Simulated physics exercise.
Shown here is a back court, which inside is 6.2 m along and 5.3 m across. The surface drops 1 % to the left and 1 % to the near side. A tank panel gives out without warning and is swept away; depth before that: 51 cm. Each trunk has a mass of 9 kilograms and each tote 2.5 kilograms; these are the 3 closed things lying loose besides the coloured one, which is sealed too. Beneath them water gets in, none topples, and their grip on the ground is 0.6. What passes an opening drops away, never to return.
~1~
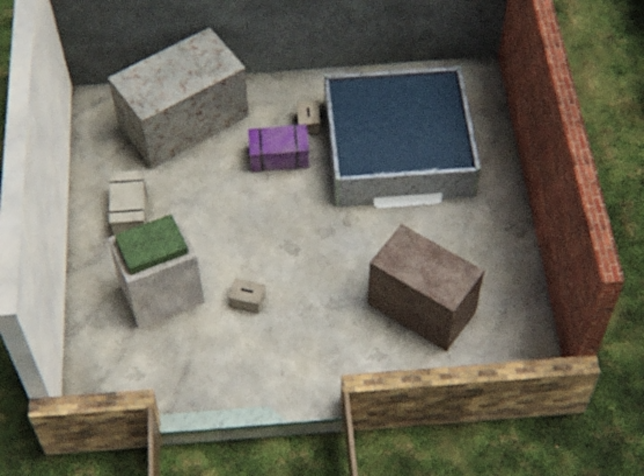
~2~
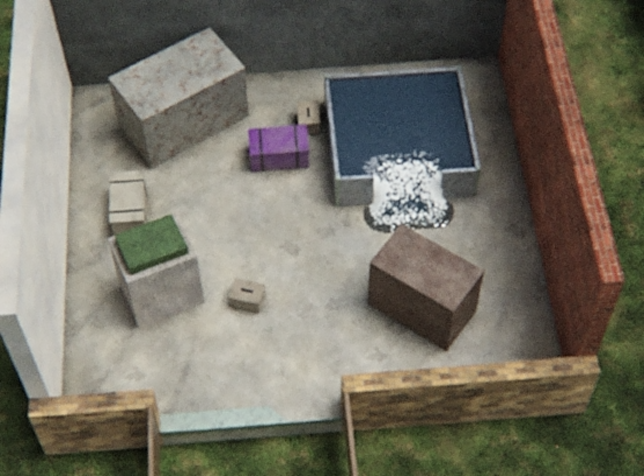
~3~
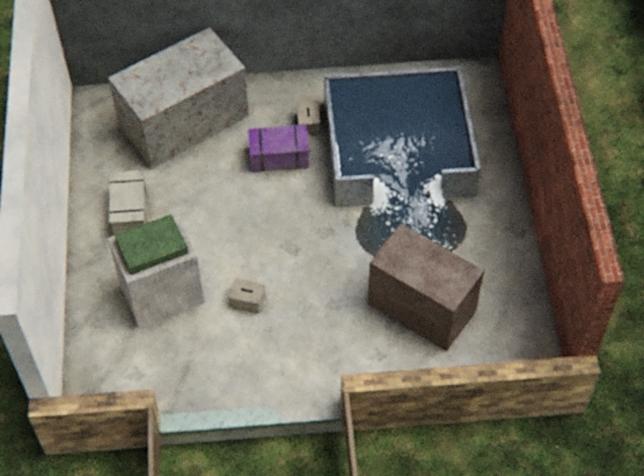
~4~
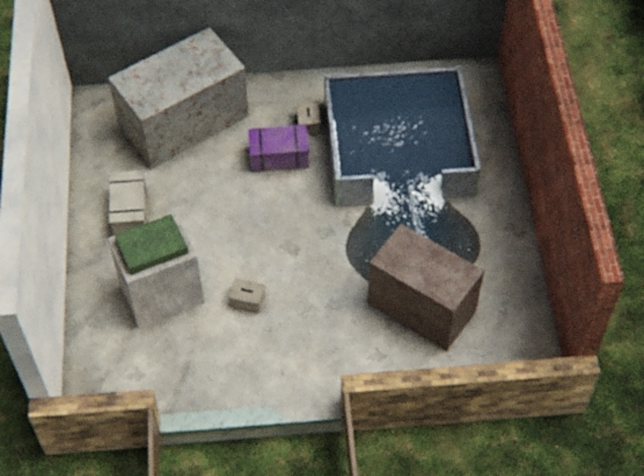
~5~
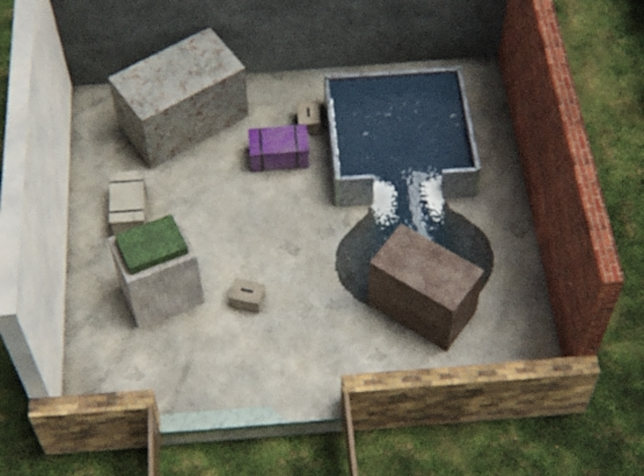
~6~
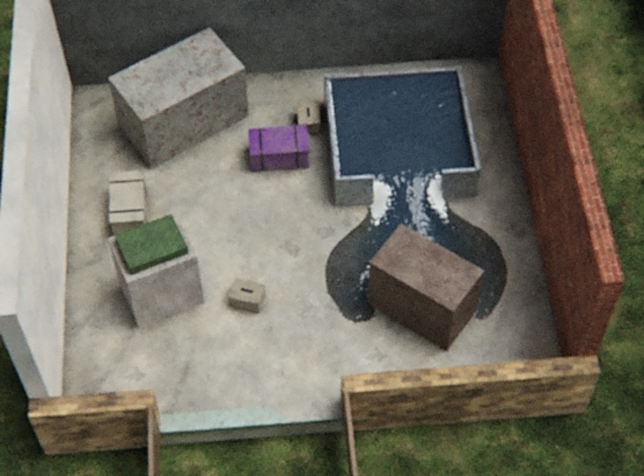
In a walled back court, a raised tank of dark water stands near a purple trunk, small boxes and several large blocks. The tank's near side gives way and white water gushes onto the floor, then spreads in a dark pool around both sides of the brown block, while the trunk and boxes stay still.
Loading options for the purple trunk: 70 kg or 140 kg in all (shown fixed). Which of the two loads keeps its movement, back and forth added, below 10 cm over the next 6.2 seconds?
The lower one already.
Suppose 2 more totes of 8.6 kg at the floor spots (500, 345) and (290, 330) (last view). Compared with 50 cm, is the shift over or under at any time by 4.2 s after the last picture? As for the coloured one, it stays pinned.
One after the other: Does not reach it, then goes beyond it.
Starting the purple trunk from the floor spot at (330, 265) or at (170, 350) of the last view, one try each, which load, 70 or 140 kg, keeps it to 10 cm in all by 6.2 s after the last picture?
First spot: Light mass works; second spot: Light mass works.
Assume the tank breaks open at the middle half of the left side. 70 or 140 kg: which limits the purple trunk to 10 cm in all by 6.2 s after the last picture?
Result: Greater mass required.
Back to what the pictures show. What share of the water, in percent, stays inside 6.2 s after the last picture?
About 88 per cent.
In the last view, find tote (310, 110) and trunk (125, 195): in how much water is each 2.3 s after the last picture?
Close to 0 and 0 centimetres.
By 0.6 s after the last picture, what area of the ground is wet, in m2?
Wet area: Approx. 10.0 m2.
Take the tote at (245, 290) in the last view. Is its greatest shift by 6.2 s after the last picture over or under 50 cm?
The answer here is beyond.
Then, 0.6 s after the last picture the purple trunk would be 0 cm from its start with 70 kg and 0 cm from its start with 140 kg; 0 cm of water round it then.
Then, 2.3 s after the last picture the purple trunk would be 0 cm from its start with 70 kg and 0 cm from its start with 140 kg; 0 cm of water round it then.
Then, 4.2 s after the last picture the purple trunk would be 0 cm from its start with 70 kg and 0 cm from its start with 140 kg; 0 cm of water round it then.
Then, 6.2 s after the last picture the purple trunk would be 0 cm from its start with 70 kg and 0 cm from its start with 140 kg; 0 cm of water round it then.
